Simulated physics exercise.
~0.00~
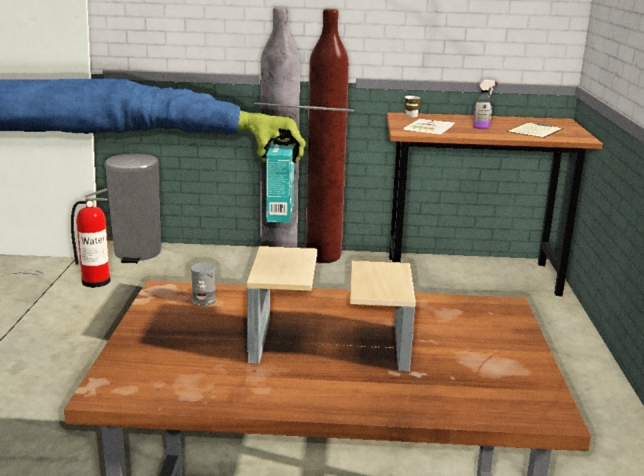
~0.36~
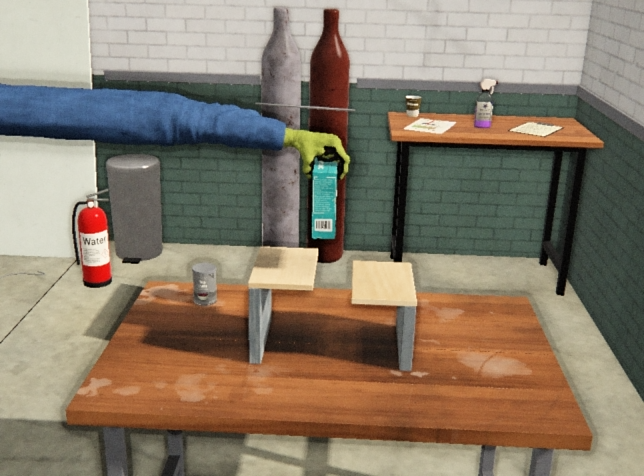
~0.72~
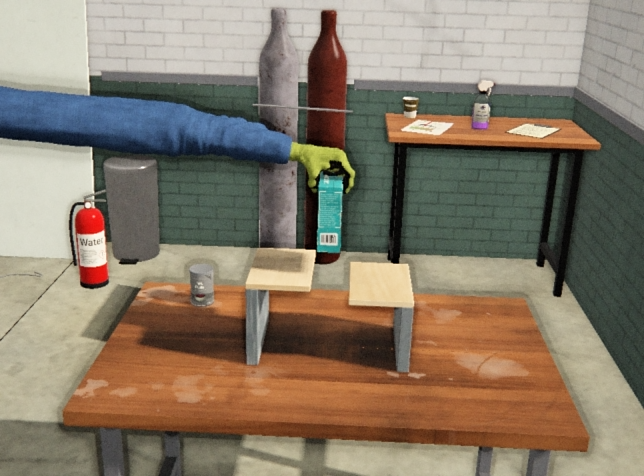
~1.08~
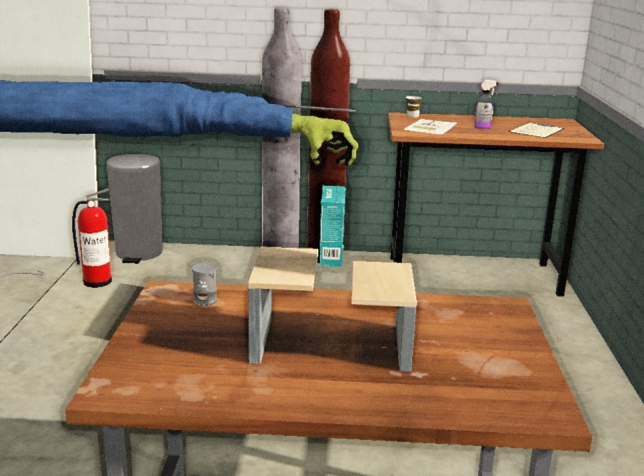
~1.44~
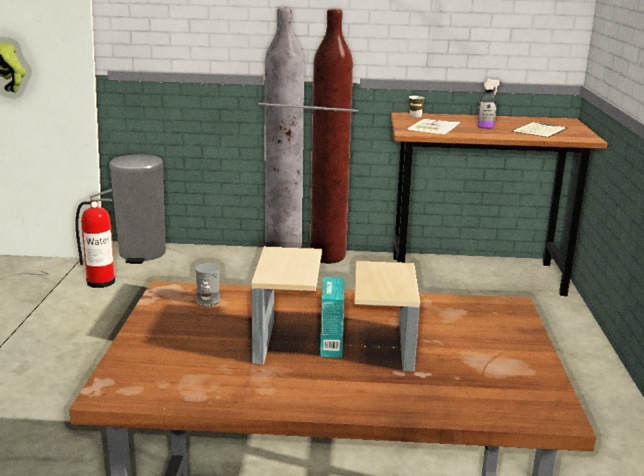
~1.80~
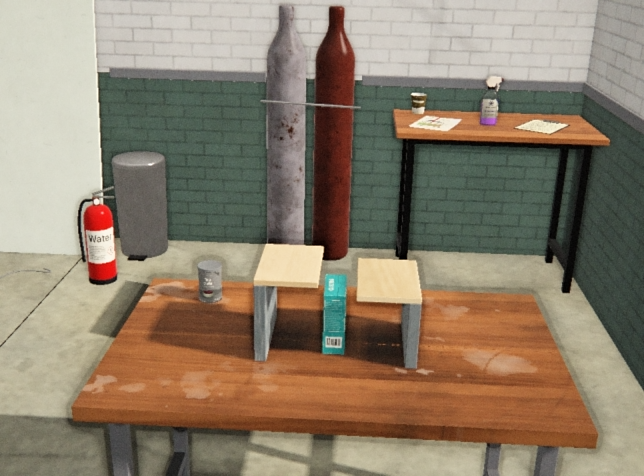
In a workshop with green and white brick walls, a gloved hand carries a turquoise packet rightward above two ledges on a wooden table, then lets go and withdraws as the packet drops through the gap and ends upright on the tabletop, the grey tin unmoved.
